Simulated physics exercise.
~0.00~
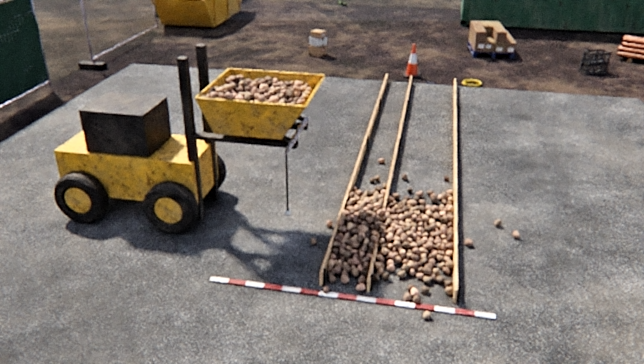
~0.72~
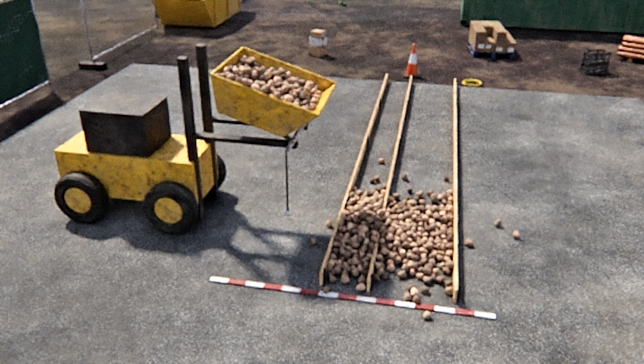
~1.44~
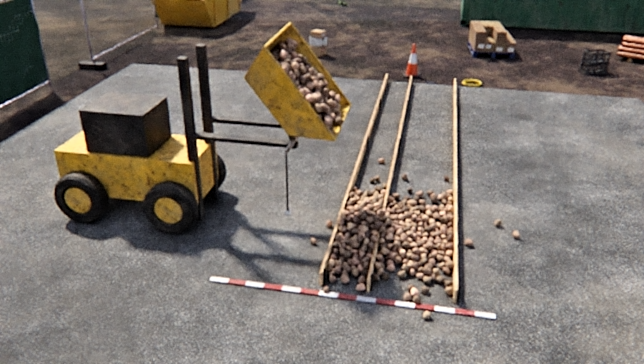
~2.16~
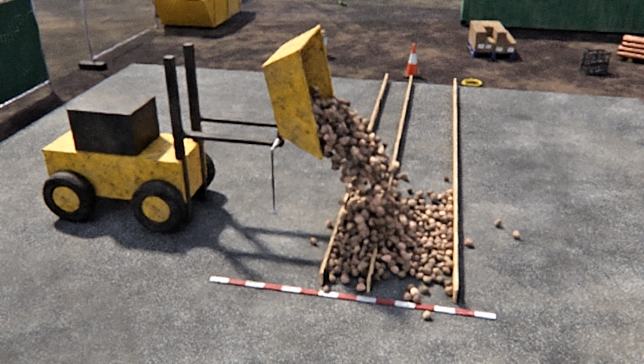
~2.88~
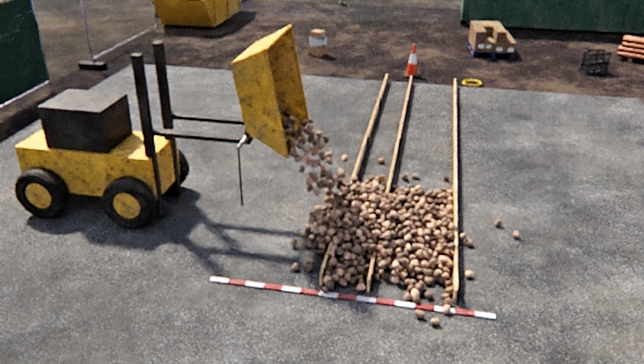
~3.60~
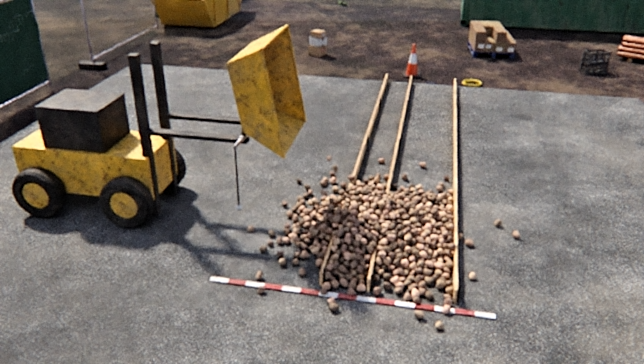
A yellow fork truck tips its raised skip of rounded stones steeply to the right, pouring them onto the pile already lying between three boards, then backs left as the last ones fall, leaving the skip empty and a wider heap spilling past the left board.
